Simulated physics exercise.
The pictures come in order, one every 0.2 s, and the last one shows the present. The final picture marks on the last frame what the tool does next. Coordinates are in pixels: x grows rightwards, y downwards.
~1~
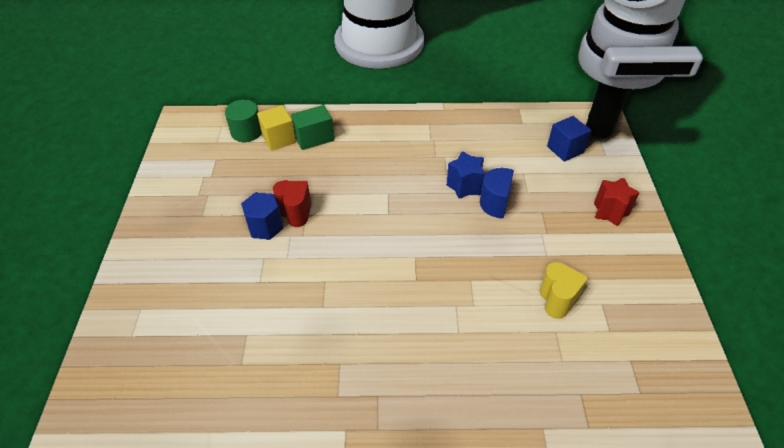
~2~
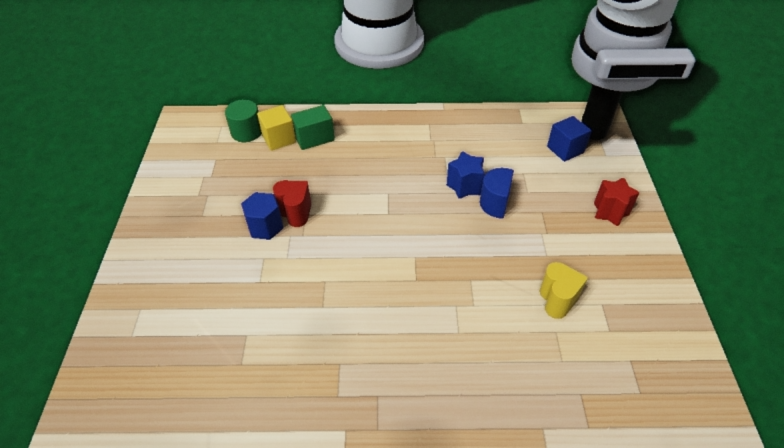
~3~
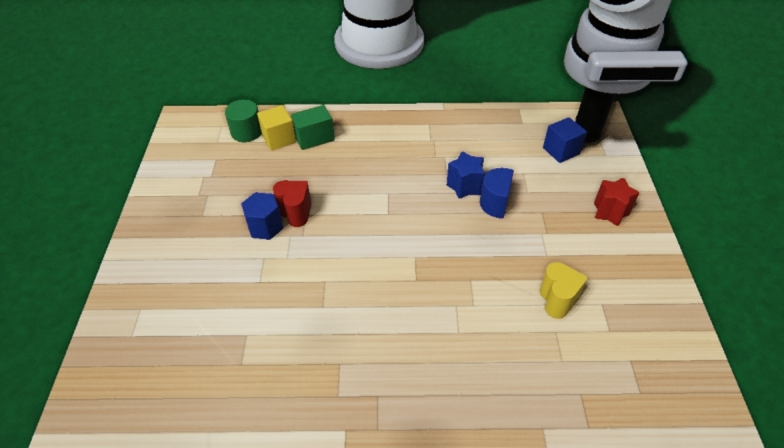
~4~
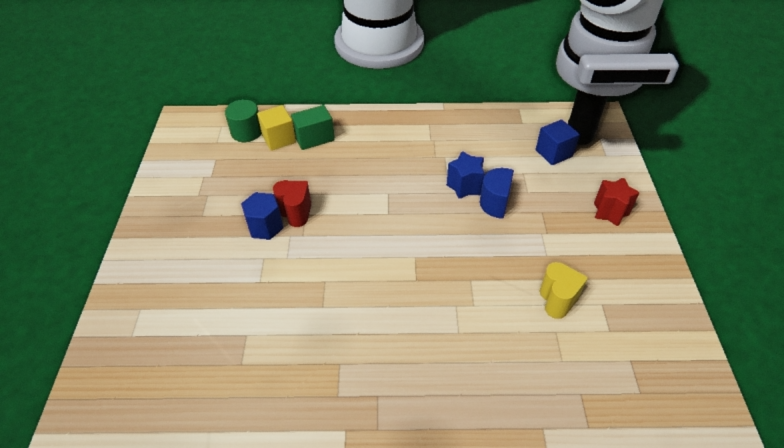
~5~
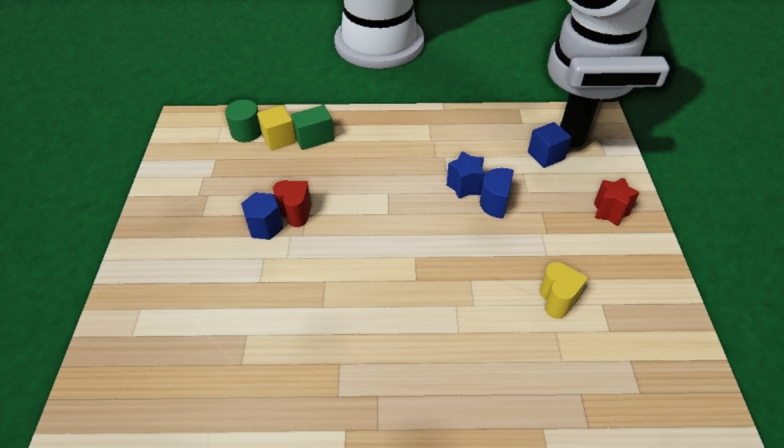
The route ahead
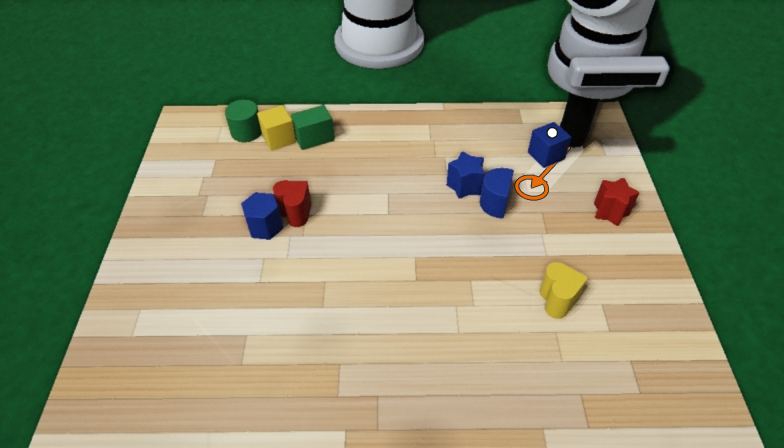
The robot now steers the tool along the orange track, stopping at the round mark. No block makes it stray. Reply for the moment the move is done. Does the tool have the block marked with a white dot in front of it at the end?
I believe not.
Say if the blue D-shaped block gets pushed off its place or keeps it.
It stays.
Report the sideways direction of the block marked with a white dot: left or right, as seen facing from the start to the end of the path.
The right.
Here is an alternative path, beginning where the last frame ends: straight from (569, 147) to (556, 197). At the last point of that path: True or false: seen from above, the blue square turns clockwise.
The claim holds.
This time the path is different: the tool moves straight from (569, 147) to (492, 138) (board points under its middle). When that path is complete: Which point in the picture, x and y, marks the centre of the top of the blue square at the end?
At pixel (527, 138).
Path on the board, straight from (569, 147) to (532, 187); the dot is on the blue square.
On the path given first. Halfway along, tool at (553, 159); blue square at (527, 144), turned 40° clockwise.
At the end, tool at (534, 179); blue D-shaped block in place; blue square at (516, 146), turned 65° clockwise.
